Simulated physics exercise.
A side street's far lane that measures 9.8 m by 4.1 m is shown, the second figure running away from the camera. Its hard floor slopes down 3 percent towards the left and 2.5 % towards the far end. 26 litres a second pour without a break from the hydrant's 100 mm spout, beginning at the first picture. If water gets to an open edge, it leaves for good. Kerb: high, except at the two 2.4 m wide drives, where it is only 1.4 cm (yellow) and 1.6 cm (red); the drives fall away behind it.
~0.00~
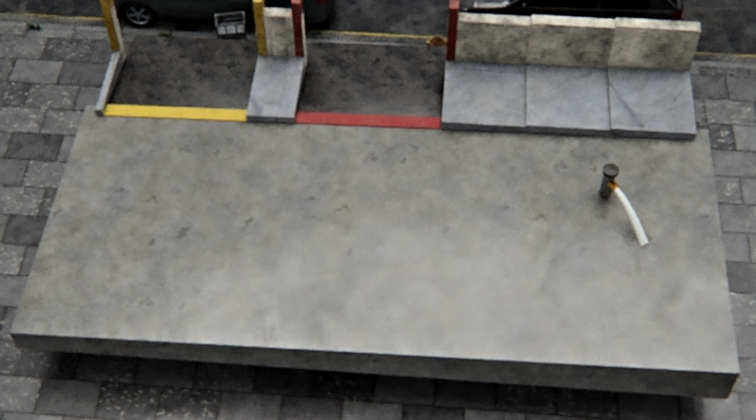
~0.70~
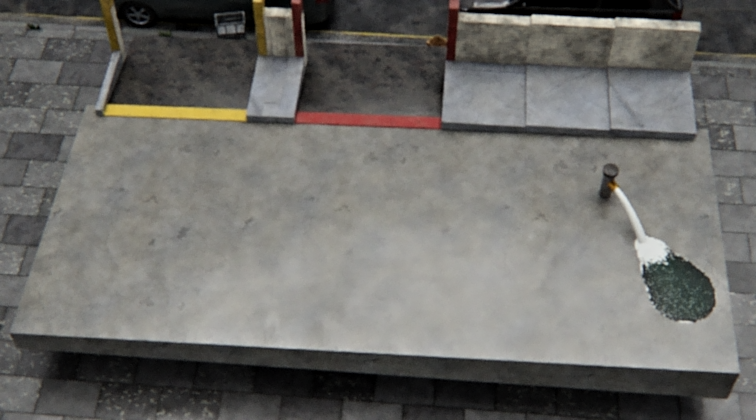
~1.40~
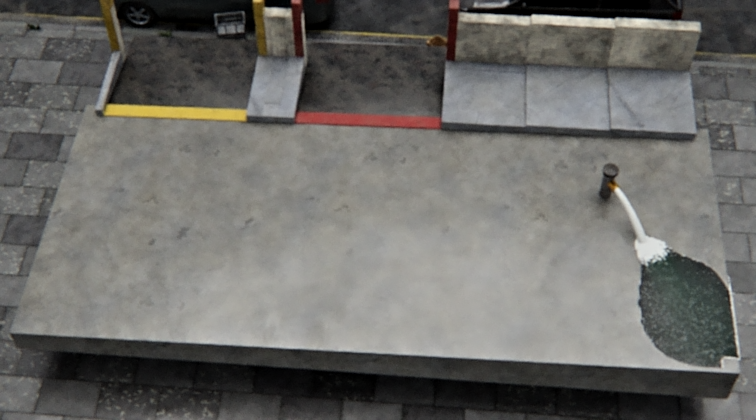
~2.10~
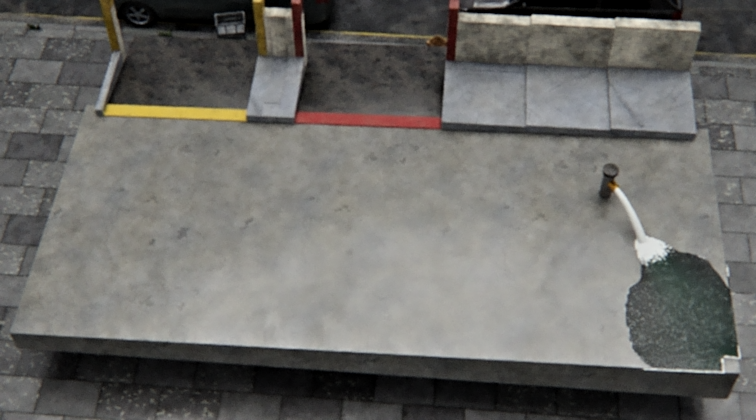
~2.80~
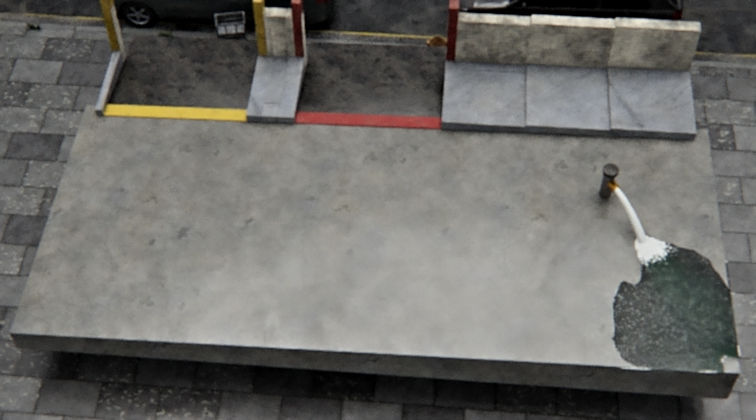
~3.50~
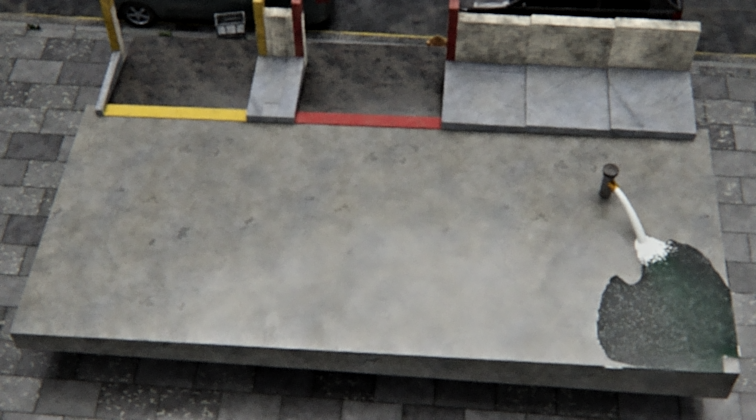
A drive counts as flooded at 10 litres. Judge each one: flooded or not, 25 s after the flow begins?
Looks like the yellow drive undershoots it; looks like the red drive undershoots it.
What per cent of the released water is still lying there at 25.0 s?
Close to 12 percent.
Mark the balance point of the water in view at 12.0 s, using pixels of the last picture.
I'd say somewhere about (637, 291).
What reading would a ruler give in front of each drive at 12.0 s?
Yellow 0.0 cm, red 0.0 cm.
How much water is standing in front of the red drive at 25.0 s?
I'd say close to 0.6 cm.
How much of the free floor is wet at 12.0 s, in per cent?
Wet fraction: Around 5 %.
After 5.0 s water covers 5 % of the floor and is deepest (4 cm) near (733, 358); yellow drive not reached, red drive not reached.
After 8.0 s water covers 5 % of the floor and is deepest (4 cm) near (733, 358); yellow drive not reached, red drive not reached.
After 12.0 s water covers 5 % of the floor and is deepest (4 cm) near (733, 358); yellow drive not reached, red drive not reached.
After 16.0 s water covers 5 % of the floor and is deepest (4 cm) near (733, 358); yellow drive not reached, red drive not reached.
After 25.0 s water covers 5 % of the floor and is deepest (4 cm) near (733, 358); yellow drive not reached, red drive 0.63 cm at the lowered kerb, 0 L in.
